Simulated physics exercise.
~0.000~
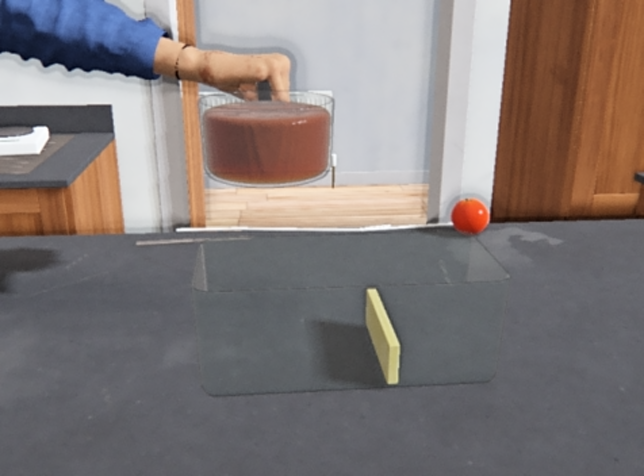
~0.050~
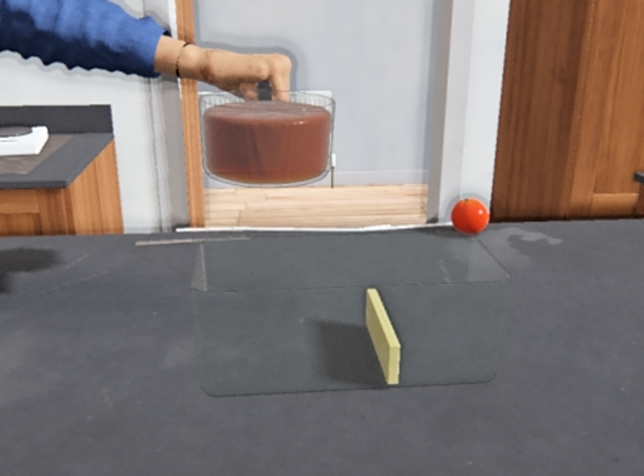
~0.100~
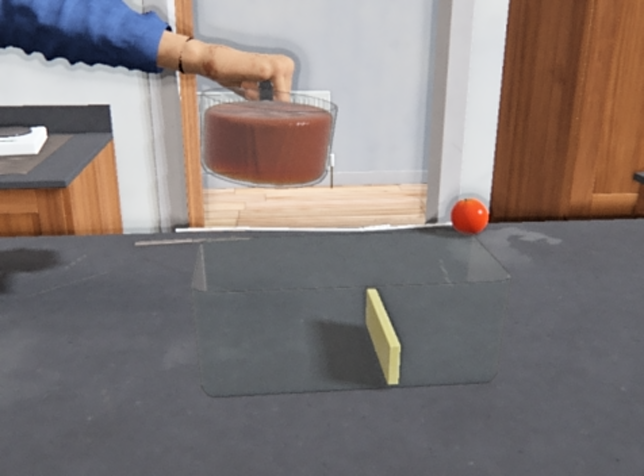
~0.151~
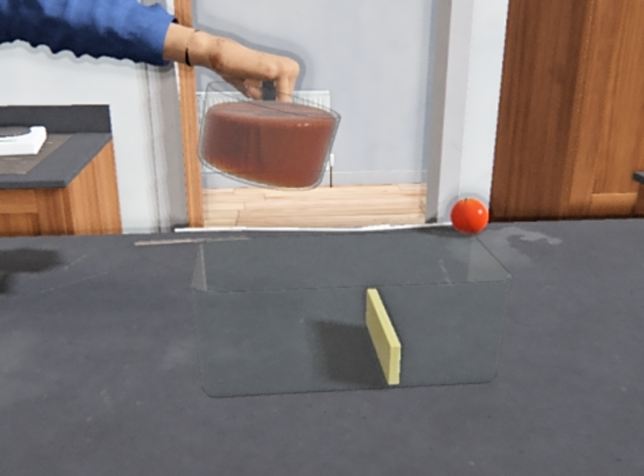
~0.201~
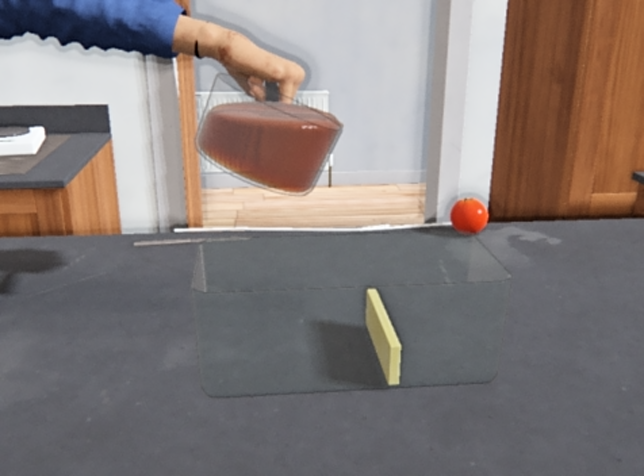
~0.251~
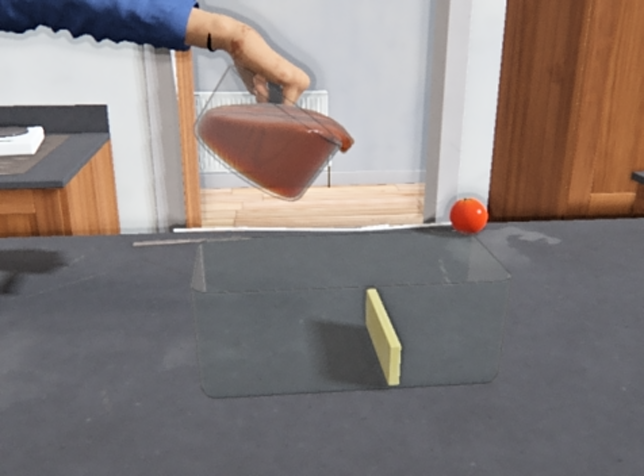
On a dark countertop, a low yellowish wall stands across the floor of a clear basin, with a red ball behind to the right. Above, a blue-sleeved arm holds a clear pan of reddish-brown liquid level, then tilts it steadily to the right until the liquid reaches the lowered rim.
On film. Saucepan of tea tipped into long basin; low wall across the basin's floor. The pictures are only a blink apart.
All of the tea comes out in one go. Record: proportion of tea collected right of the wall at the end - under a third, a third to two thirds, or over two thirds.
The portion right of the wall will reach one third yet stay within two thirds.
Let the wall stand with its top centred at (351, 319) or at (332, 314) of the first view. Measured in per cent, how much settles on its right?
In turn 70 and 90 in a hundred.
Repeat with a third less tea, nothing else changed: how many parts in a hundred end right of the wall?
It comes to near 20 per cent.
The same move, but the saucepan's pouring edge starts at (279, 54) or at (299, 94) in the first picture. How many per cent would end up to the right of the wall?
Roughly 10 in a hundred the first time and 10 in a hundred the second.
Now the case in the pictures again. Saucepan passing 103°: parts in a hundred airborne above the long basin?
I'd say some 40 per cent of it.
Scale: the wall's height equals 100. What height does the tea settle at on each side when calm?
About 30 per cent on the left and 40 per cent on the right.
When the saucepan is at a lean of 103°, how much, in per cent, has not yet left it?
Near 20 in a hundred still remains.
By 0.53 s the tilt is 103° and 22 per cent is still to pour, 10 is left of the wall and 28 right of it.
By 0.73 s the tilt is 115° and 3 per cent is still to pour, 48 is left of the wall and 43 right of it.
By 0.94 s the tilt is 115° and 0 per cent is still to pour, 56 is left of the wall and 40 right of it.
By 1.17 s the tilt is 115° and 0 per cent is still to pour, 57 is left of the wall and 41 right of it.
At rest 57 per cent lies left of the wall, 40 right of it and 2 outside.
